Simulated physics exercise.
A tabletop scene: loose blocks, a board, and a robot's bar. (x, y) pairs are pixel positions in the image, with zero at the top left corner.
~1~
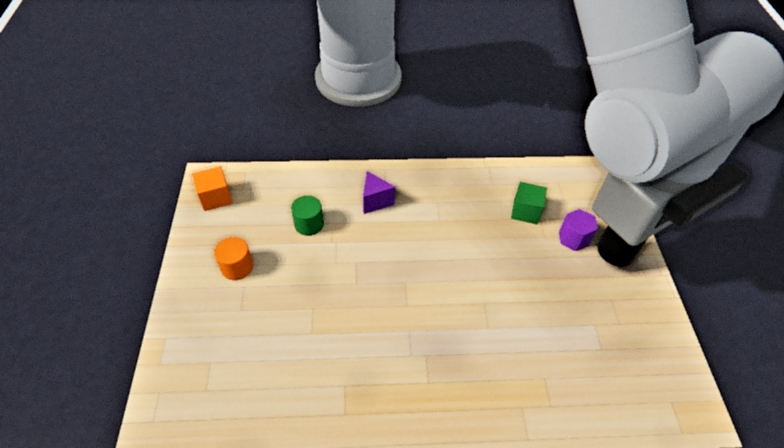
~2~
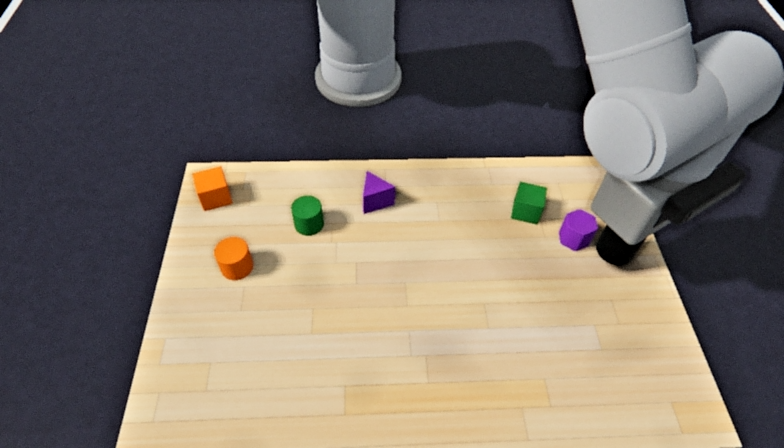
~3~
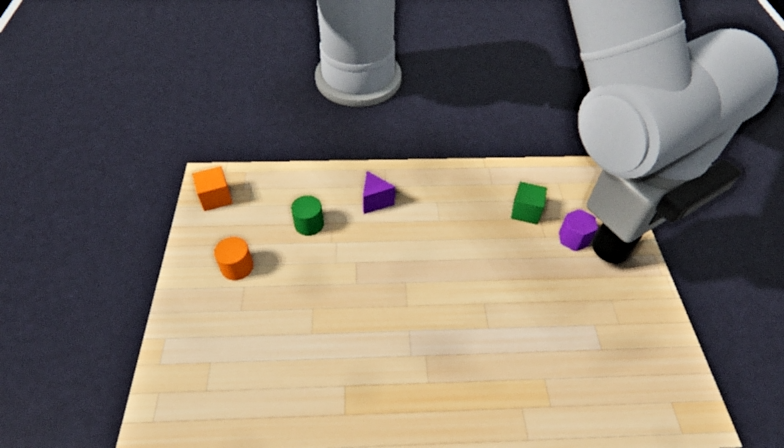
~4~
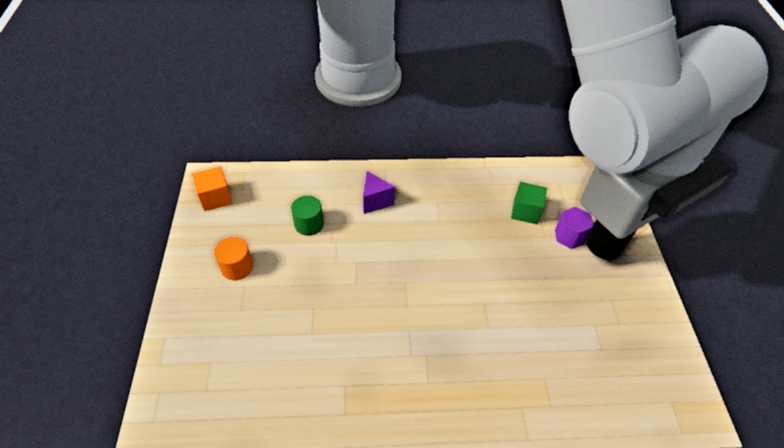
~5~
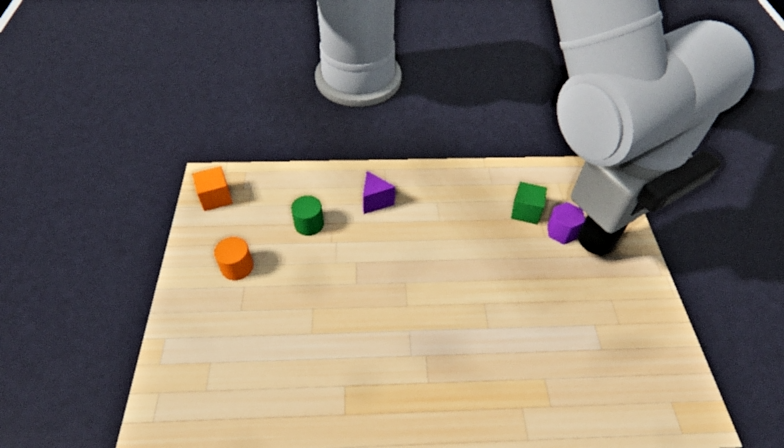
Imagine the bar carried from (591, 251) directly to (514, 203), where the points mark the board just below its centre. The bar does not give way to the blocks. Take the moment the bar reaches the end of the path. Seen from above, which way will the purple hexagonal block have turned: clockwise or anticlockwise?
The twist is anticlockwise.
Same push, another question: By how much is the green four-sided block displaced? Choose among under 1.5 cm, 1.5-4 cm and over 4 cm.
Travels over 4 cm.
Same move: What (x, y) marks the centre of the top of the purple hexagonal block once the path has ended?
I'd say the purple hexagonal block ends with its top centre at (491, 173).
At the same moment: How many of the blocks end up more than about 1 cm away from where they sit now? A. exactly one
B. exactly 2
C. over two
It's B.
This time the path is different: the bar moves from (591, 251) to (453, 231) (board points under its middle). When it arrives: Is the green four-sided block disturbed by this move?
My prediction: It moves.
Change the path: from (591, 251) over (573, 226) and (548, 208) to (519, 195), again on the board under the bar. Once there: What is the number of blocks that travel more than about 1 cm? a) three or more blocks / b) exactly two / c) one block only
b.
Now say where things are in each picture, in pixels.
The first picture shows tip of the bar at (616, 252), middles of tops, green four-sided block at (532, 194), purple hexagonal block at (582, 221).
The second picture shows bar at (614, 251), nothing pushed.
The third picture shows bar at (611, 249), nothing pushed.
The fourth picture shows bar at (605, 245), purple hexagonal block at (578, 219).
The fifth picture shows bar at (596, 241), green four-sided block at (532, 194), purple hexagonal block at (570, 214).
The first path, step by step. One third of the way, bar at (568, 224); green four-sided block at (516, 188), turned 30° clockwise; purple hexagonal block at (542, 202), turned 20° anticlockwise.
Two thirds of the way, bar at (542, 208); green four-sided block at (490, 176), turned 20° clockwise; purple hexagonal block at (515, 187), turned 30° anticlockwise.
At the end, bar at (518, 192); green four-sided block at (464, 165); purple hexagonal block at (491, 173), turned 40° anticlockwise.
